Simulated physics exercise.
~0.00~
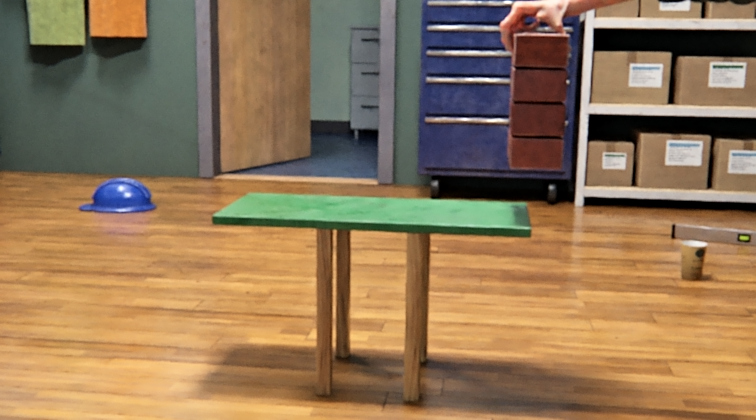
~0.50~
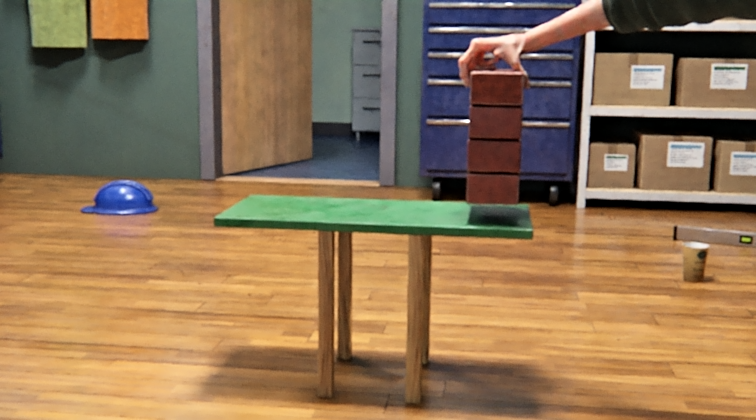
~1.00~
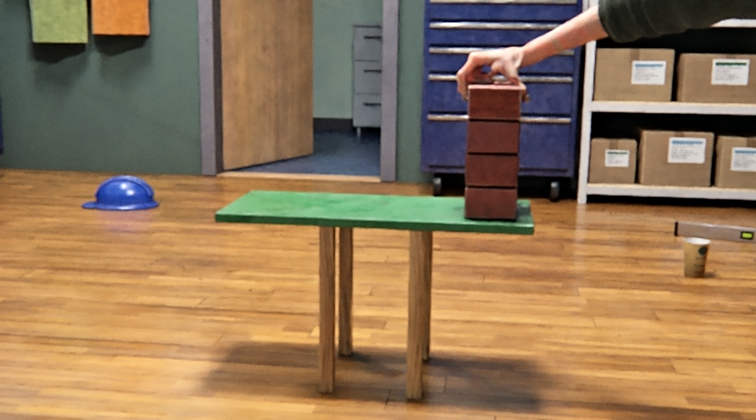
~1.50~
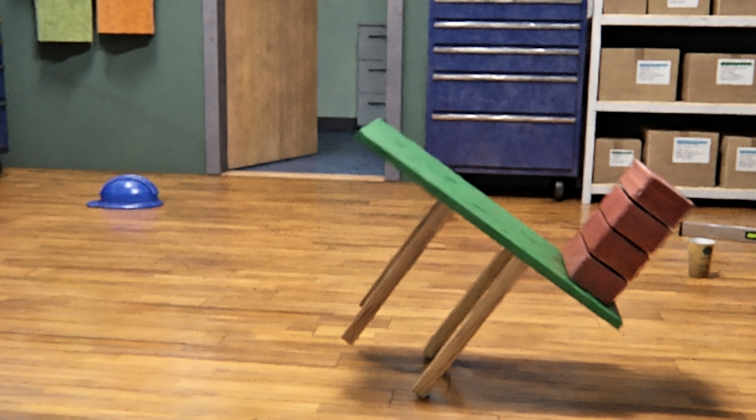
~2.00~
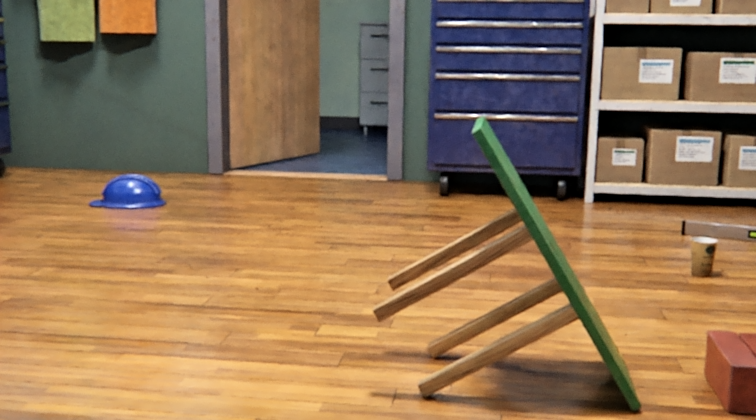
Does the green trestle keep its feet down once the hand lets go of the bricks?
No, the green trestle tips up toward the right, its legs swing off the floor, and the bricks slide off the end.
In a workshop with a wooden floor, a hand lowered a stack of four reddish bricks onto the right end of a narrow green trestle and let go, and the trestle tipped over to the right, sending the bricks to the floor.
